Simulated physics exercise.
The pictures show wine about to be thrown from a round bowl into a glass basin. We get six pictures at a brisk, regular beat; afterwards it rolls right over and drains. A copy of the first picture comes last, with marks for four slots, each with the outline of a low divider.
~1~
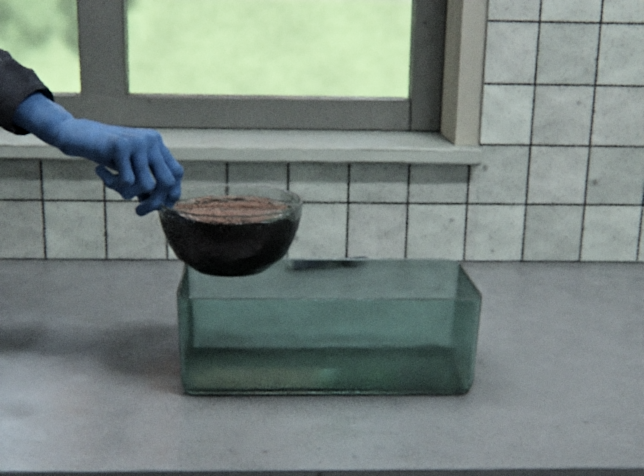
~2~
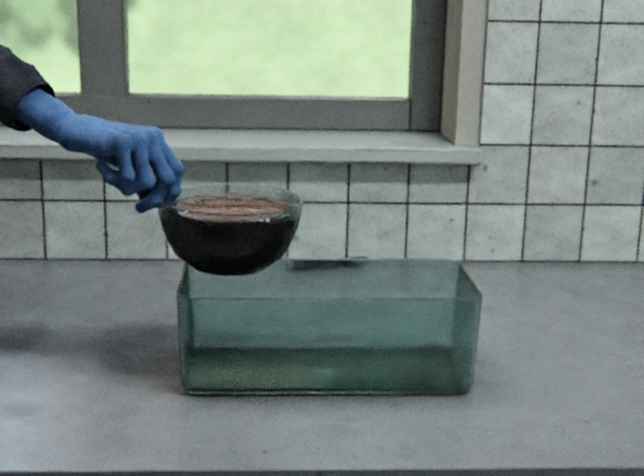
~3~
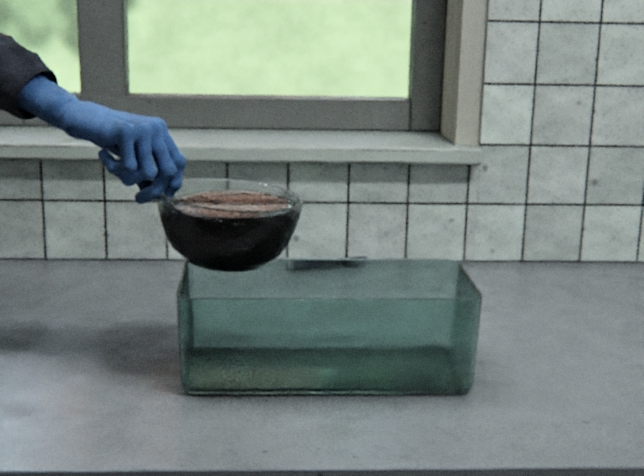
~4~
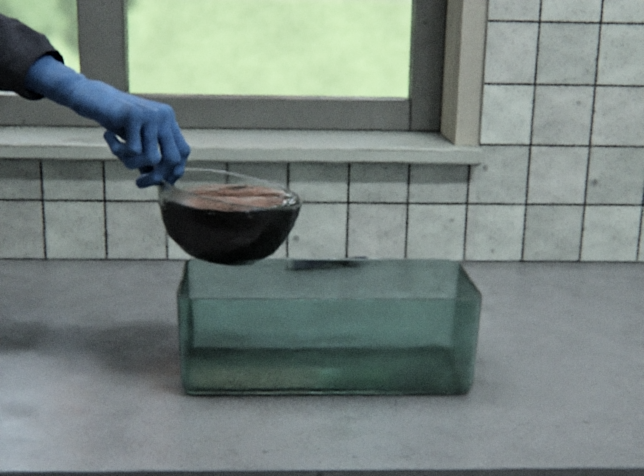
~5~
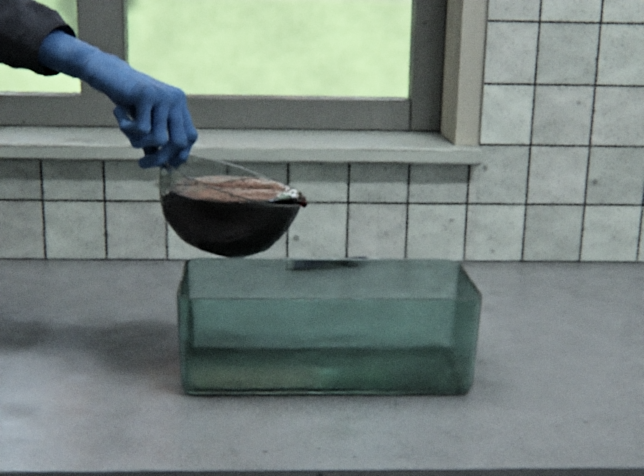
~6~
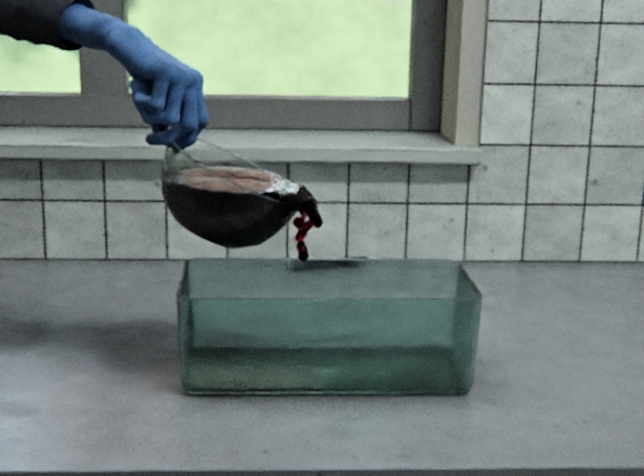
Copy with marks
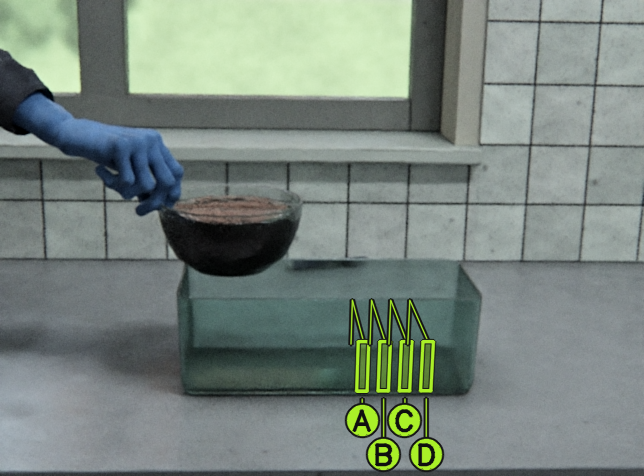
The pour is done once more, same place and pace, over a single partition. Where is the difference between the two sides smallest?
Best: B.
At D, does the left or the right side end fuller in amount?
The left one.
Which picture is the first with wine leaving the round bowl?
In picture 5.
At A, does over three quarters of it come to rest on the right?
Yes, it does.
On the marked copy, A at (362, 398); B at (383, 398); C at (404, 398); D at (426, 398).
With A, about 12 % ends left of the wall and 87 % right of it.
With B, about 42 % ends left of the wall and 57 % right of it.
With C, about 86 % ends left of the wall and 13 % right of it.
With D, about 98 % ends left of the wall and 1 % right of it.
